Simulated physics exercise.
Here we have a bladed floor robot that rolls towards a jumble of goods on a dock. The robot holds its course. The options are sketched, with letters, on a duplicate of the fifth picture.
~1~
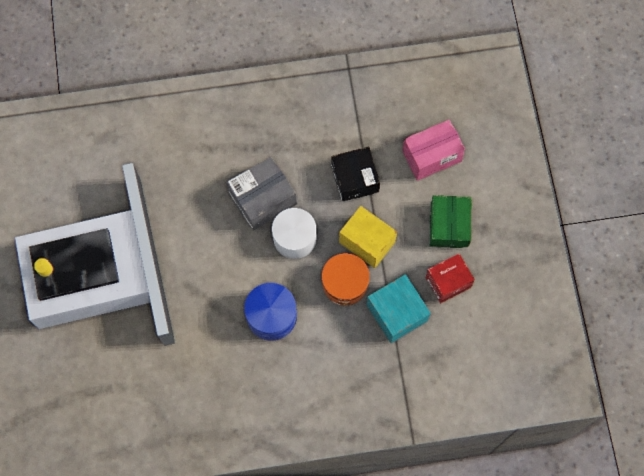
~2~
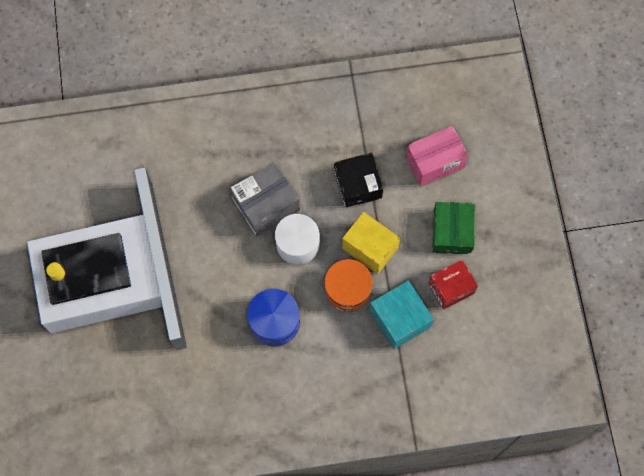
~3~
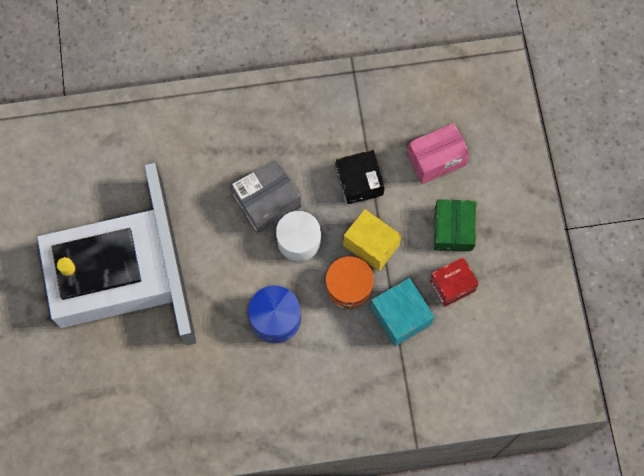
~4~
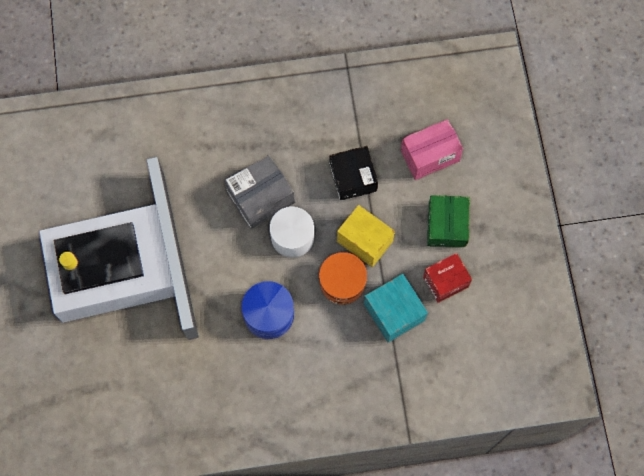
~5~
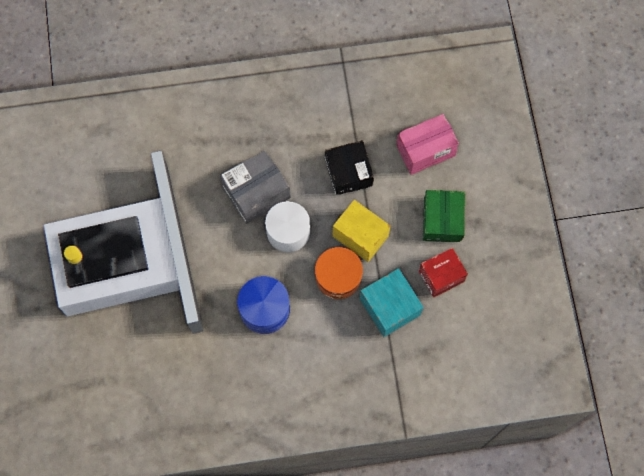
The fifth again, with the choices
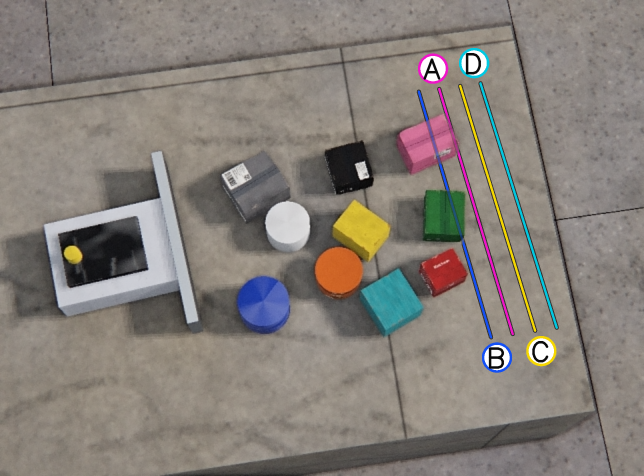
A bladed floor robot rolling slowly right across a stone dock towards a jumble of colourful boxes, parcels and round containers.
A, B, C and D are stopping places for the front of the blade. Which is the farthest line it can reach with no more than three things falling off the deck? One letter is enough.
As far as mark A.
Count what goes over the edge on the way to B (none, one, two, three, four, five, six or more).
By then, two.
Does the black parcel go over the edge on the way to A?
No.
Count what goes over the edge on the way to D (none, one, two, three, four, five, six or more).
By then, six or more.
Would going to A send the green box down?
Yes.
On the marked copy, A at (475, 207); B at (454, 210); C at (496, 204); D at (517, 201).
Taking A. A third of the way, robot (220, 235); blue canister (334, 295); grey parcel (307, 181).
Two thirds of the way, robot (329, 220); pink parcel (494, 133); green box (500, 194).
When it is over, robot (413, 208); pink parcel over the edge; green box over the edge; two fallen.
As for the rest, B is within the limit but short; C drops five; D drops six.
